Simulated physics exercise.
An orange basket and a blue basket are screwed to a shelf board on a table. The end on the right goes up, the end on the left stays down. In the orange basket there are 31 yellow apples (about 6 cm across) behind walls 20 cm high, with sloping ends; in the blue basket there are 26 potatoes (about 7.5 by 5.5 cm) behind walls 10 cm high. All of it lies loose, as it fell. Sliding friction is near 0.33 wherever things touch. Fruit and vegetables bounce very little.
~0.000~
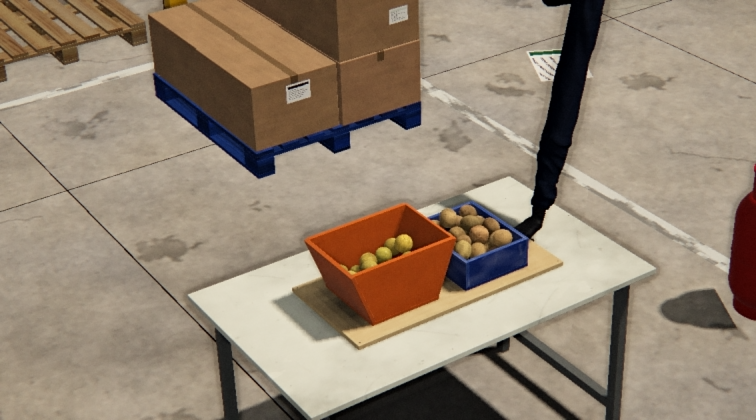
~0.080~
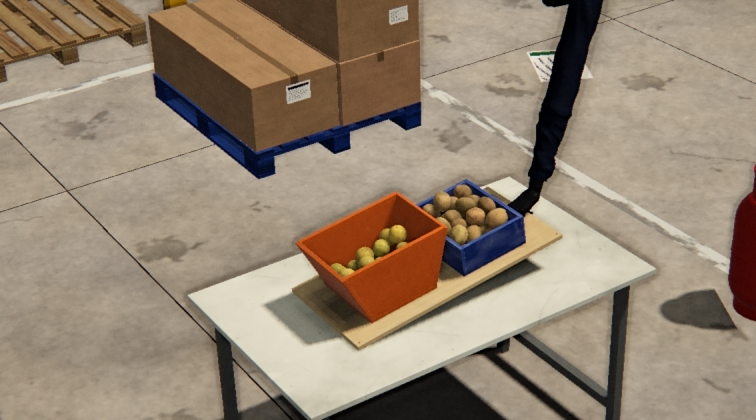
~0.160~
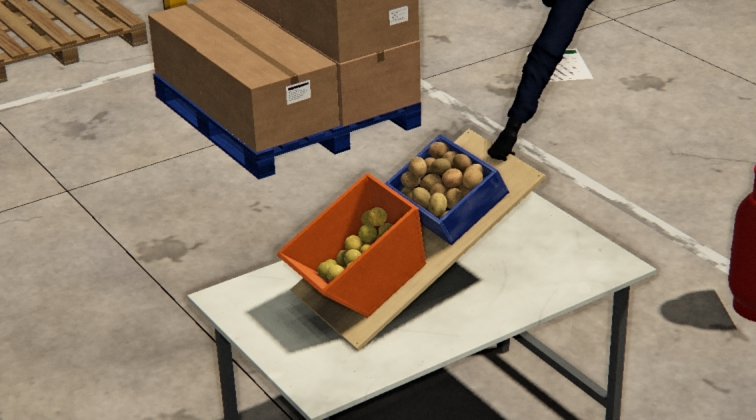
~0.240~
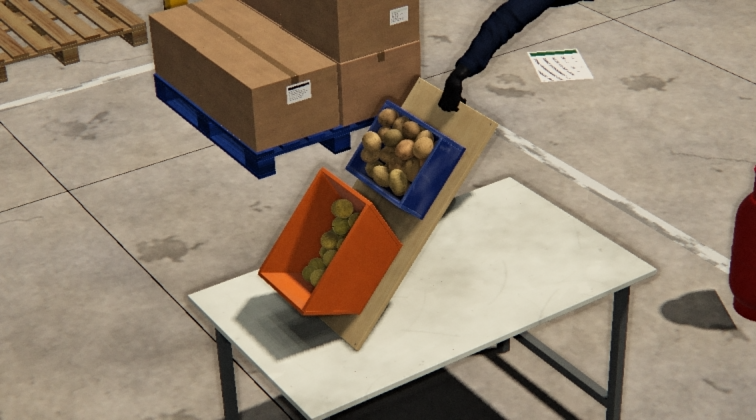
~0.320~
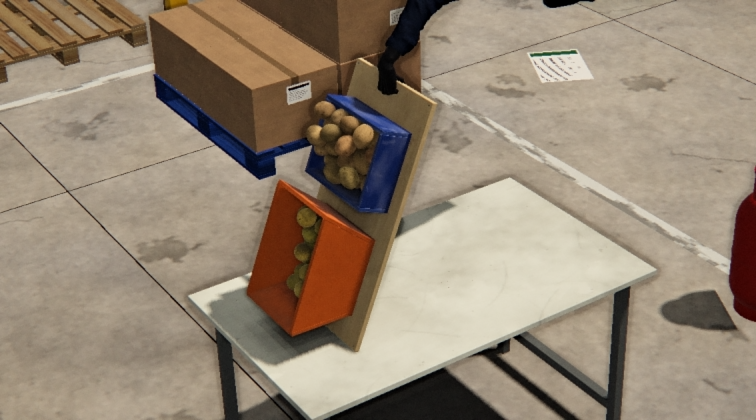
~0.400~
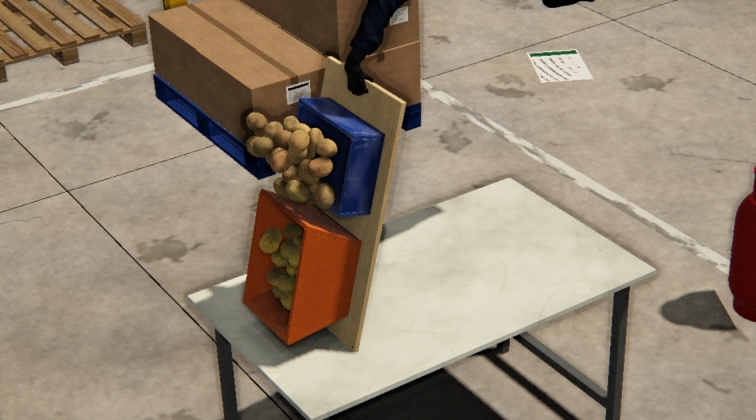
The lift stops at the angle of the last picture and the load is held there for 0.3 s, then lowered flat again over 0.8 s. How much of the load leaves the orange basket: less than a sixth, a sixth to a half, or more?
The orange basket loses more than half of its yellow apples.
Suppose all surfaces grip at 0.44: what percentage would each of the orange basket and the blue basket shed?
In that case orange basket 100, blue basket 100 per cent.
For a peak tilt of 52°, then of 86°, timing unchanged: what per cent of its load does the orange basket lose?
About 10 and 100 per cent.
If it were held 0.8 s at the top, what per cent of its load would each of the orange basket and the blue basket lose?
Then orange basket 100, blue basket 100 per cent.
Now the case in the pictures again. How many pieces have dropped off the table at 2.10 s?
Some 55 pieces.
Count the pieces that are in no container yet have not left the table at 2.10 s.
Some 1 pieces.
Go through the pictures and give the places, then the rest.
In the first picture (each is followed by its nearest rim corner in this view), orange basket, (353, 276); blue basket, (468, 261); 0° from level; none out.
The second picture shows orange basket, (344, 279); blue basket, (463, 247); 8° from level.
The third picture shows orange basket, (324, 290); blue basket, (441, 220); 27° from level.
The fourth picture shows orange basket, (303, 311); blue basket, (401, 204); 49° from level.
The fifth picture shows orange basket, (290, 332); blue basket, (359, 207); 68° from level; 4 out, the lowest potato at (317, 136).
The sixth picture shows orange basket, (286, 341); blue basket, (339, 213); 76° from level; 26 out, the lowest potato at (284, 188).
After 0.67 s, tilt 76°; orange basket 8 in, 23 out and blue basket 0 in, 26 out.
After 1.01 s, tilt 51°; orange basket 2 in, 29 out and blue basket 0 in, 26 out.
After 1.49 s, tilt 0°; orange basket 1 in, 30 out and blue basket 0 in, 26 out.
When it is over (at 2.10 s), orange basket 1 in, 30 out and blue basket 0 in, 26 out. Asked share, 30 of 31, 97 per cent.
